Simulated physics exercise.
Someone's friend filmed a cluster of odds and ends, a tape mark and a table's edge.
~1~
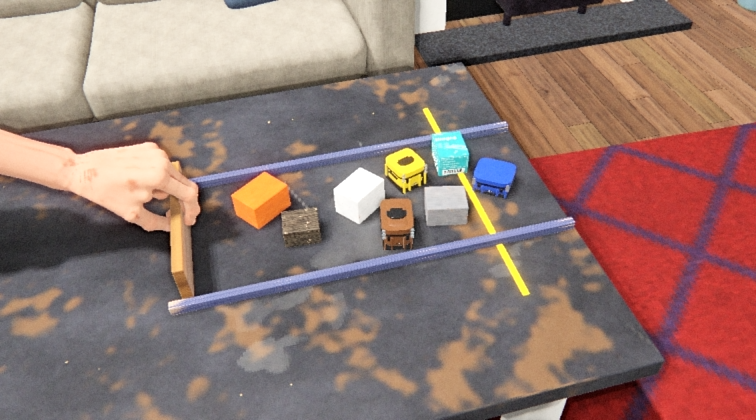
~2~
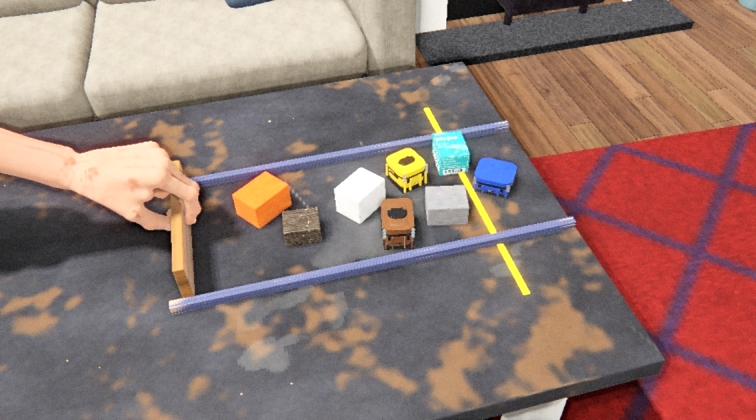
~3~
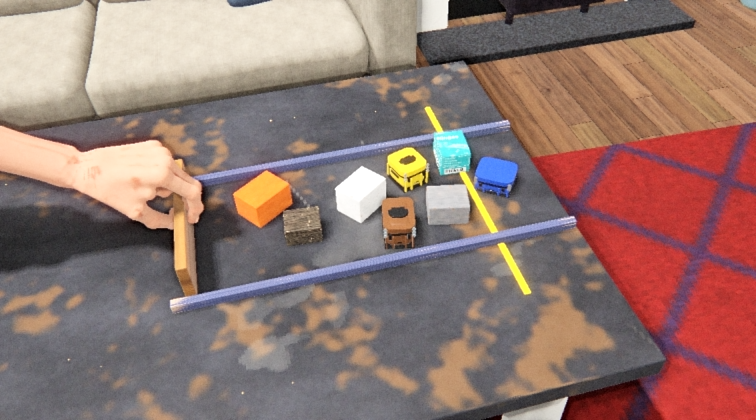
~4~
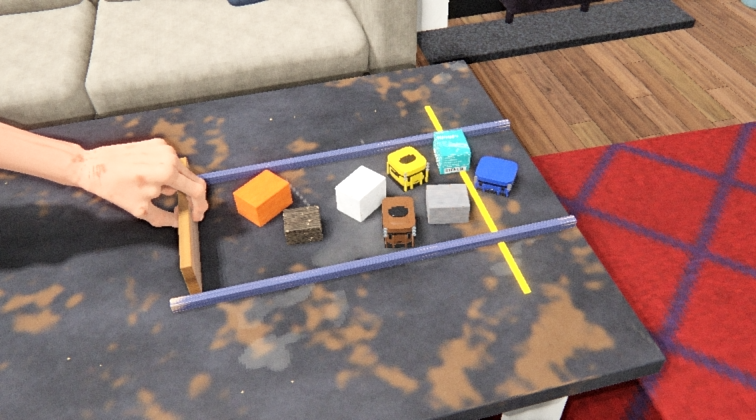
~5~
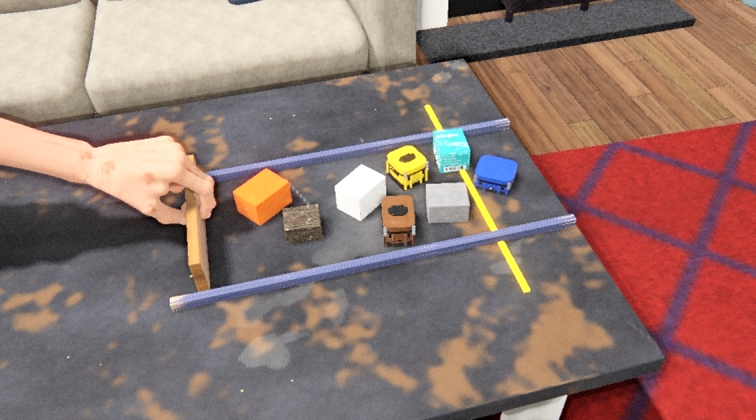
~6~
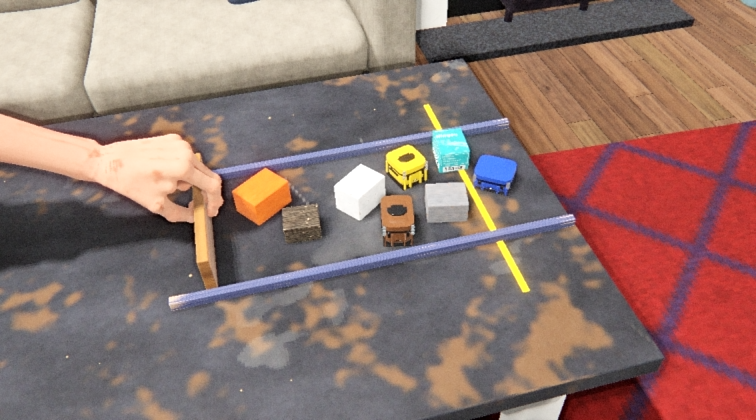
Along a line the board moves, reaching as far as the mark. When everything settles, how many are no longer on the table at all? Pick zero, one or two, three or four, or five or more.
One or two are off the table.
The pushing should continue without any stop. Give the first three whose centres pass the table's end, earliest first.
Those three are the turquoise box, the blue case and the yellow case, in that order.
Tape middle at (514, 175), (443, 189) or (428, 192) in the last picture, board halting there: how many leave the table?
Tallies in the order asked: 5, 0, 0.
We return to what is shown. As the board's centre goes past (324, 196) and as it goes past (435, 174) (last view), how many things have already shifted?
3, then 8.
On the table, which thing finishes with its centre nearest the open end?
That would be the yellow case.
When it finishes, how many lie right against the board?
The count is 3.
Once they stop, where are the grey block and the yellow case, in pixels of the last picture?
Roughly (536, 187) for the first and roughly (506, 133) for the second.
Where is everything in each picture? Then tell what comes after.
The first picture shows blue case (494, 178); turquoise box (450, 153); grey block (446, 206); board (181, 227); tape (468, 187).
The second picture shows turquoise box (450, 153); black block (302, 227).
The third picture shows grey block (447, 205); board (184, 225).
The fourth picture shows blue case (496, 176); yellow case (407, 169).
The fifth picture shows turquoise box (451, 150); brown case (398, 221).
The sixth picture shows blue case (495, 175); turquoise box (450, 150); grey block (446, 202); board (203, 219); tape (469, 184).
Soon after, none off yet; blue case at rest near (495, 175); turquoise box at rest near (450, 150); grey block at rest near (446, 202).
After that, none off yet; blue case at rest near (495, 175); turquoise box displaced about its own width near (473, 143); grey block displaced a little near (465, 202).
In the end, the number that fall off is one or two; gone, turquoise box and blue case.
